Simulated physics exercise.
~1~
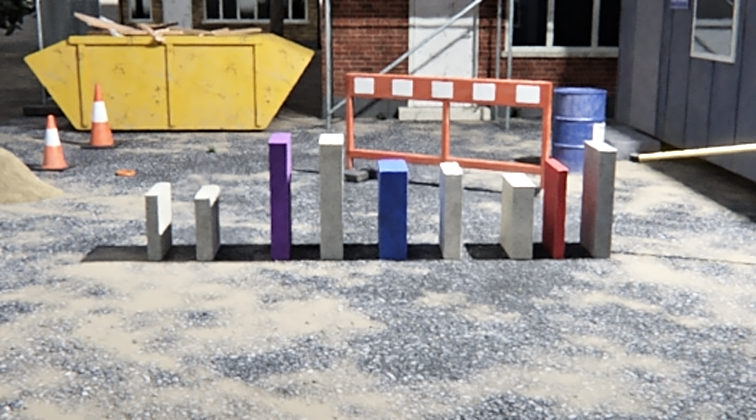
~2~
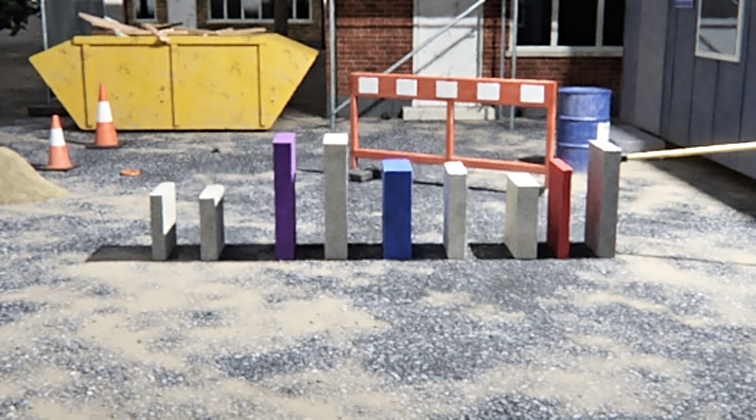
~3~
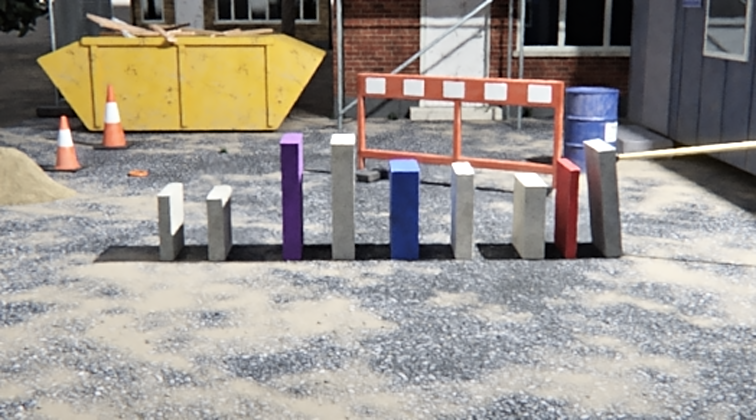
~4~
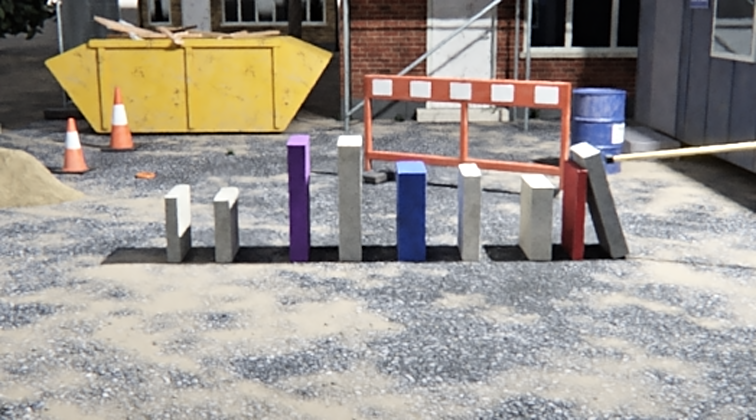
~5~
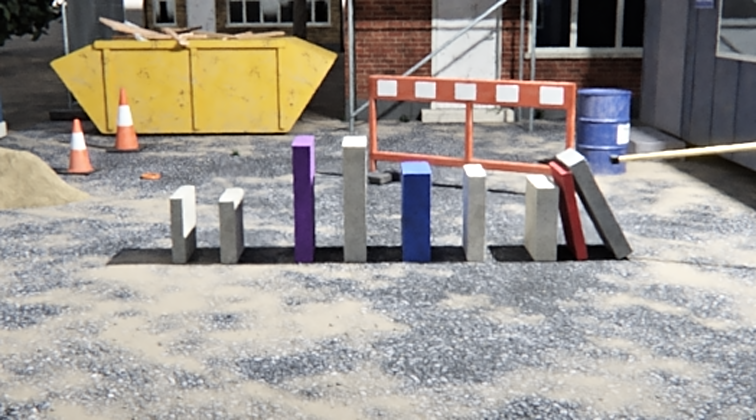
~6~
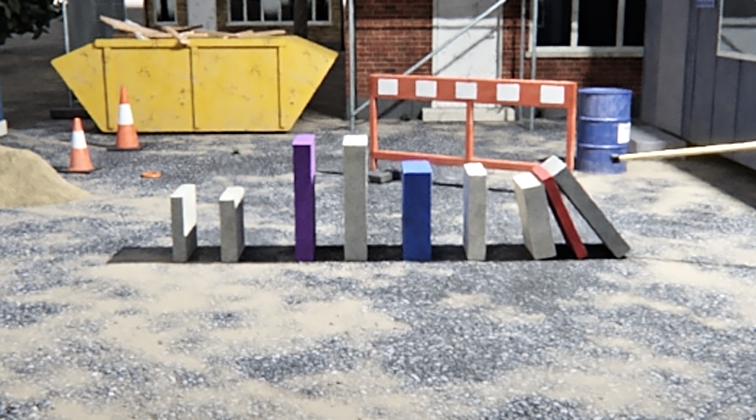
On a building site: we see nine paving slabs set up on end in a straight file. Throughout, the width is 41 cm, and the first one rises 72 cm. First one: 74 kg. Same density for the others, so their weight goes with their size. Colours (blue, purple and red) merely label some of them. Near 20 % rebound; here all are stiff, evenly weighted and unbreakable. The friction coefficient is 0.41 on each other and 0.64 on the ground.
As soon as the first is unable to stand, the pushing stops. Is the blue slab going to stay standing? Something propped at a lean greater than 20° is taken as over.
It tumbles.
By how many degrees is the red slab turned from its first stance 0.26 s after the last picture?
Close to 50° of tilt compared with the start.
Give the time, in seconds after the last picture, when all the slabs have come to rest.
Time: About 2.0 s.
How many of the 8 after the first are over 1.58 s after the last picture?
Tally at that time: 8.
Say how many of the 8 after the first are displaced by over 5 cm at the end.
That would be 8.
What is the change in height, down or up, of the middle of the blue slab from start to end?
Lower, by roughly 10 cm.
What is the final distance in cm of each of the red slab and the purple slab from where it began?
The red one ends 30 cm from its start and the purple one 50 cm.
Then, 0.26 s after the last picture, 2 of the 8 other slabs over; blue slab unmoved; red slab leaning 53°.
Then, 1.10 s after the last picture, 5 of the 8 other slabs over; blue slab leaning 45°; red slab leaning 67°.
Then, 1.58 s after the last picture, 8 of the 8 other slabs over; blue slab leaning 68°; purple slab leaning 67°.
At rest, 8 of the 8 other slabs over; blue slab leaning 68°; purple slab lying flat; red slab leaning 67°. Not one is left standing. As the last picture would show them, middles, blue slab near (365, 225), purple slab near (237, 231).
